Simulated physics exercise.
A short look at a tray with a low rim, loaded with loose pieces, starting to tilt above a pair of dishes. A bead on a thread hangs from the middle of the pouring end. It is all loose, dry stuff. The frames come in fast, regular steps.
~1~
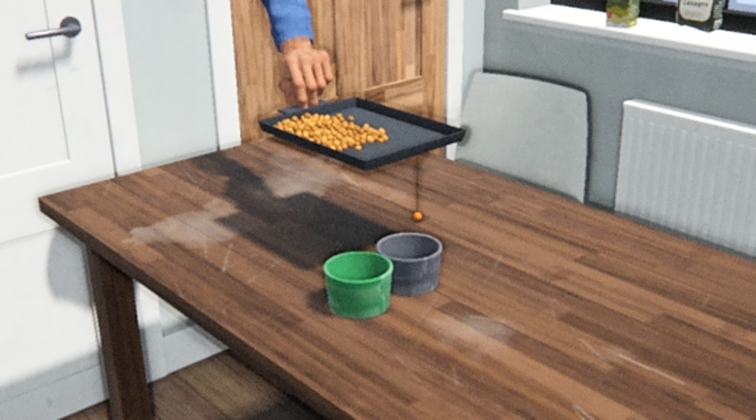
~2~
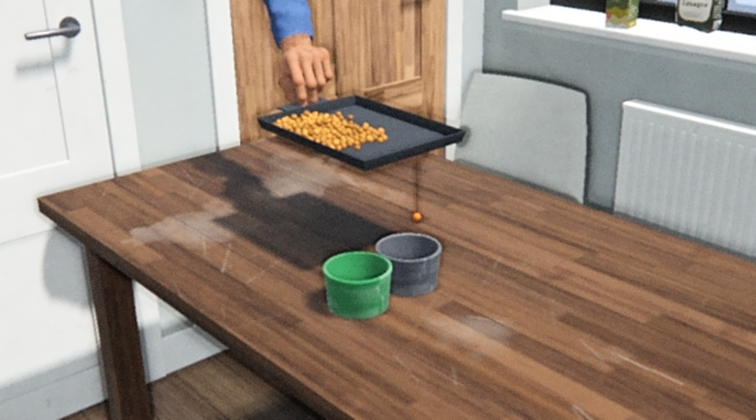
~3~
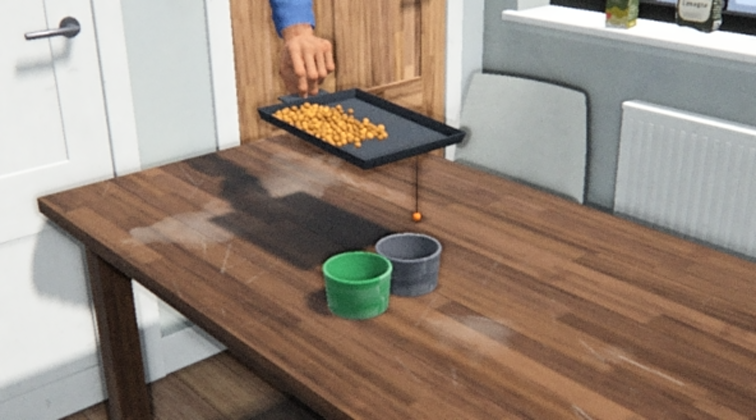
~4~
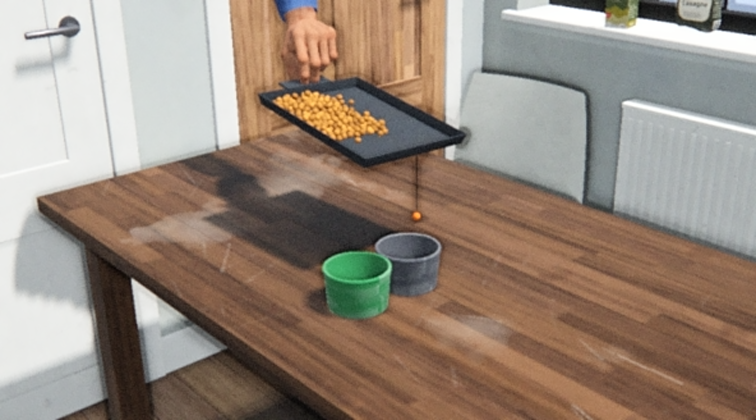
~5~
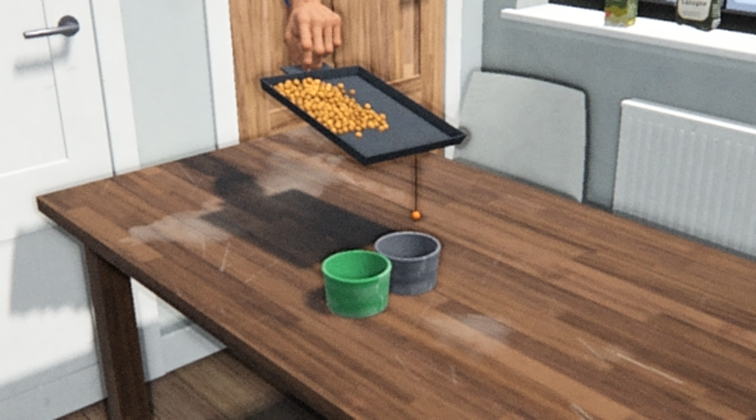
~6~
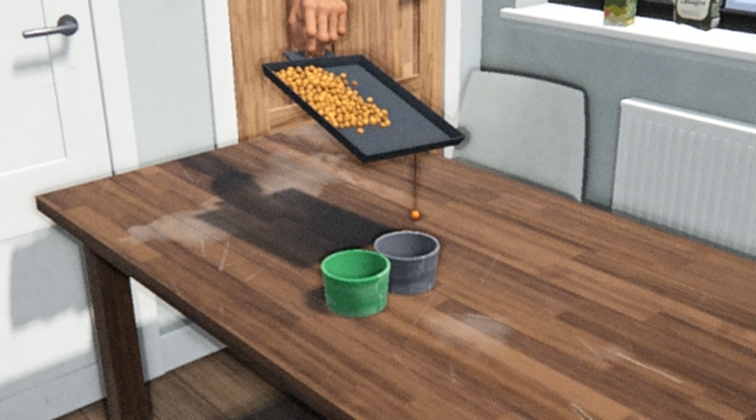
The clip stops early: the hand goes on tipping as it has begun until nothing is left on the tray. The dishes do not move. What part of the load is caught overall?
Caught overall: Only the smaller part.
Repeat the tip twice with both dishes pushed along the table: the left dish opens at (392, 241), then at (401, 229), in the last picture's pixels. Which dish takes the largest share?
At the first place the right one, at the second the right dish.
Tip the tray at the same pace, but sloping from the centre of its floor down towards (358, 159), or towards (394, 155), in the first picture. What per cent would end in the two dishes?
Roughly 10 per cent, and 70 per cent.
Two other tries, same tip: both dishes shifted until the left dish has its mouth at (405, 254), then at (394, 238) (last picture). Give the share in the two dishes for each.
In turn 40 and 40 in a hundred.
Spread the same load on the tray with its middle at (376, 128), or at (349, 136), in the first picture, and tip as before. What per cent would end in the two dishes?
First some 10, then 10 per cent.
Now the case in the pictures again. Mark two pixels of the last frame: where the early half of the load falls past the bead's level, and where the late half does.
At about (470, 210), then at (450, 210).
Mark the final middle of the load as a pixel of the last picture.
Close to (475, 257).
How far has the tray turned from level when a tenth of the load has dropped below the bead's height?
Near 70 degrees.
Shortly afterwards, tray tipped steeply; the bulk on the tray; a little outside both; near a quarter in the air.
Next, tray tipped past a quarter turn; near a quarter on the tray; a little in the right dish; near half outside both; a little in the air.
Some moments later, tray tipped past a quarter turn; a little in the right dish; the bulk outside both.
In the end, tray tipped past a quarter turn; none at all in the left dish; a little in the right dish; the bulk outside both.
